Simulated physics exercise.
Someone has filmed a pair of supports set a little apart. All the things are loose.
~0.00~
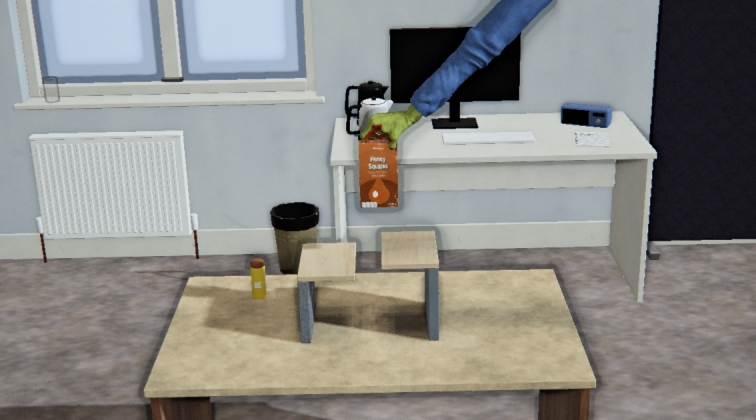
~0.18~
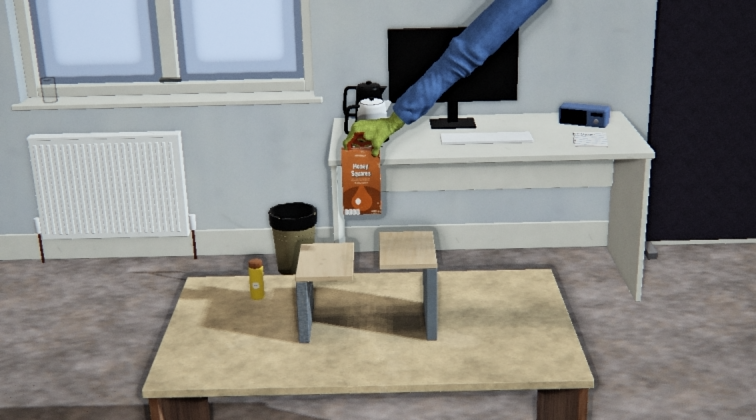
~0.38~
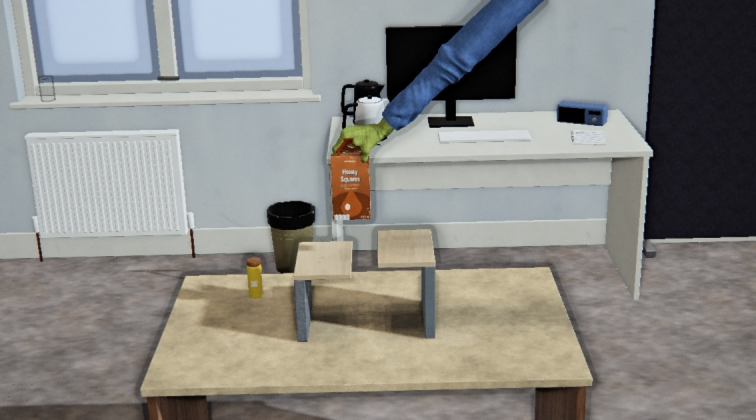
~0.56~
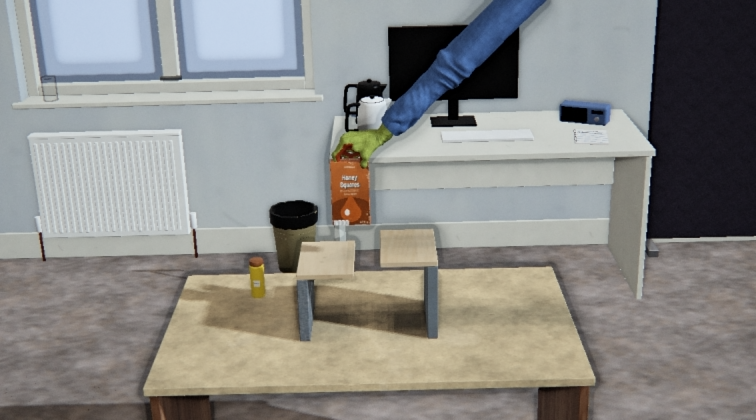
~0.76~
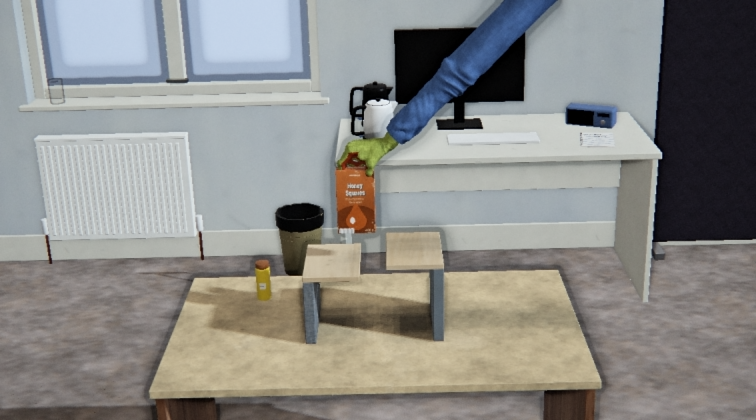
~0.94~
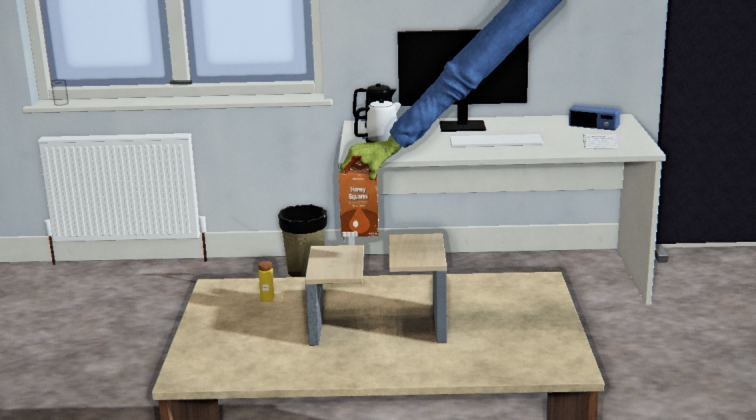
An orange packet held by a green-gloved hand lowers slowly behind two small wooden-topped supports.
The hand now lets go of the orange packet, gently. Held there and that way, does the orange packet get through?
As it turns out, it is caught.
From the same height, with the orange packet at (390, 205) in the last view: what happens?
Then it stays on top.
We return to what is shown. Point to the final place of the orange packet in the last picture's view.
Around (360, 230).
Around 1.14 s, orange packet displaced about its own width near (360, 231).
Around 1.24 s, orange packet resting near (360, 230).
Finally (1.9 s), moved from the start, orange packet; yellow shaker still in place. Final places as the last picture's camera would see them, orange packet near (360, 230). The packet lodges.
